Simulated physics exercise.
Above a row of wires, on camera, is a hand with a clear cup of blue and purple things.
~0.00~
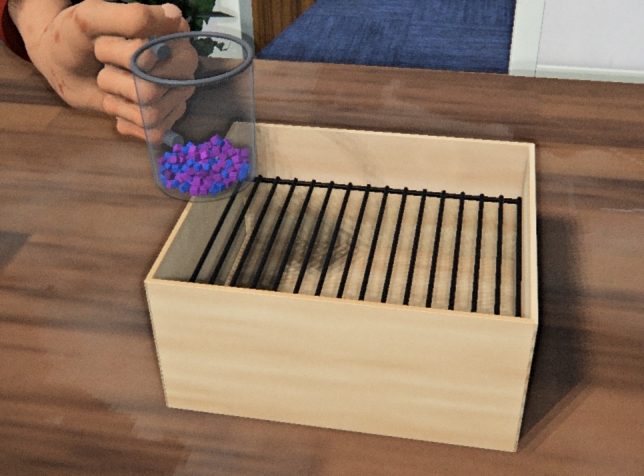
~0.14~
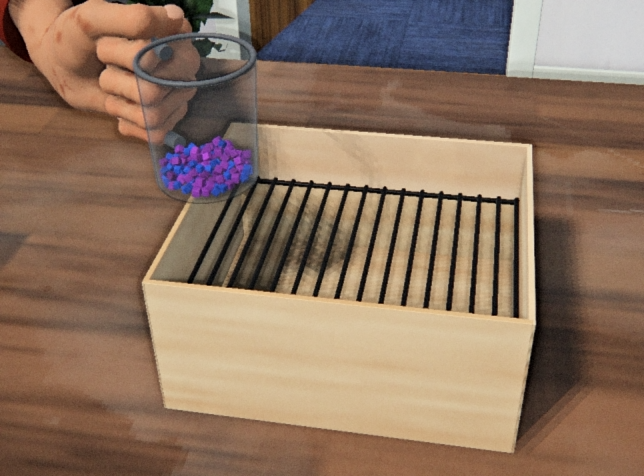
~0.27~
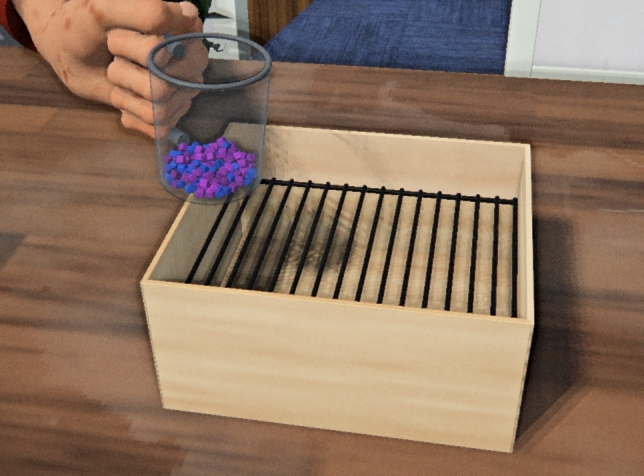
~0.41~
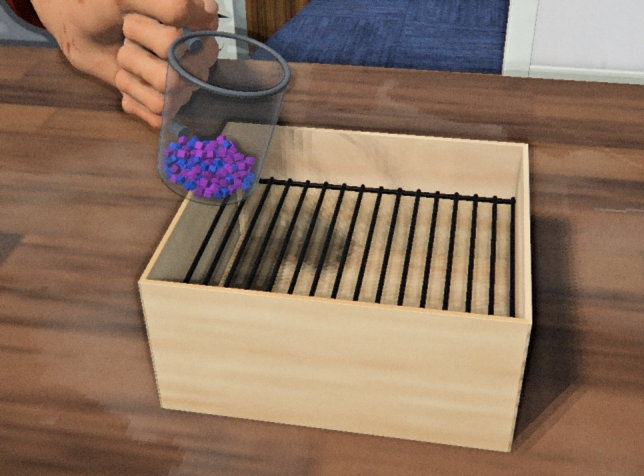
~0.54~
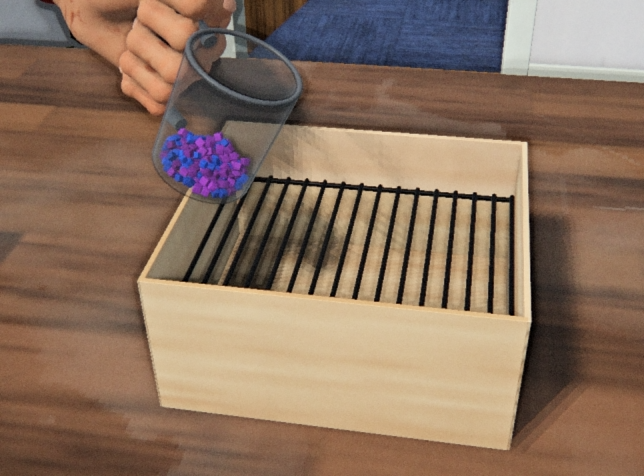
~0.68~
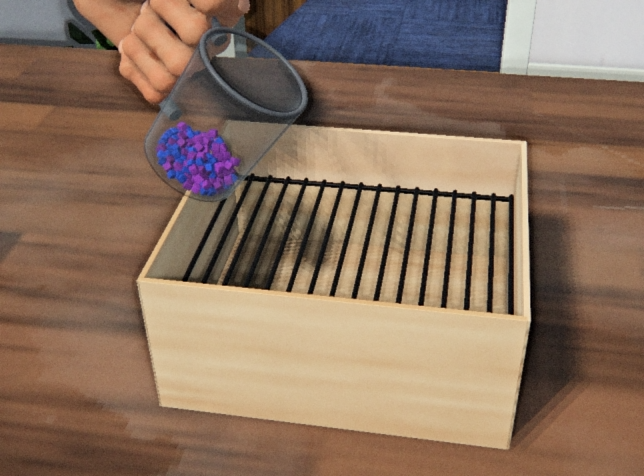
Above a wooden box with black wires, a hand gradually tilts a clear cup of blue and purple pieces rightward.
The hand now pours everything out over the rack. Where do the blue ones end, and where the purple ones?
I reckon the blue ones make it through; the purple ones make it through.
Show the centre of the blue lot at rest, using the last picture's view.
Once everything stops, the centre is close to (332, 321).
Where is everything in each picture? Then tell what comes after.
Cup at (199, 118), upright; rack at (477, 272), 16 wires across; blue dice-shaped beads at (192, 163), narrower than the gaps; purple small cubes at (202, 165), narrower than the gaps, in the first frame.
Cup at (202, 119), upright; purple ones at (204, 166), in the second frame.
Cup at (210, 120), tipped 5°; blue ones at (198, 164), in the third frame.
Cup at (219, 121), tipped 15°; purple ones at (208, 165), in the fourth frame.
Cup at (222, 120), tipped 25°; blue ones at (197, 156), in the fifth frame.
Cup at (222, 119), tipped 35°; rack at (469, 270); blue ones at (193, 151); purple ones at (201, 157), in the sixth frame.
Around 1.08 s, blue ones, all in the cup; purple ones, all in the cup.
Around 1.50 s, blue ones, all in the cup; purple ones, all in the cup.
Around 2.00 s, blue ones, a stray few in the cup, about a third on or over the wires, about two thirds under the rack; purple ones, about a third on or over the wires, about two thirds under the rack.
Finally (2.8 s), blue ones, all under the rack; purple ones, all under the rack.
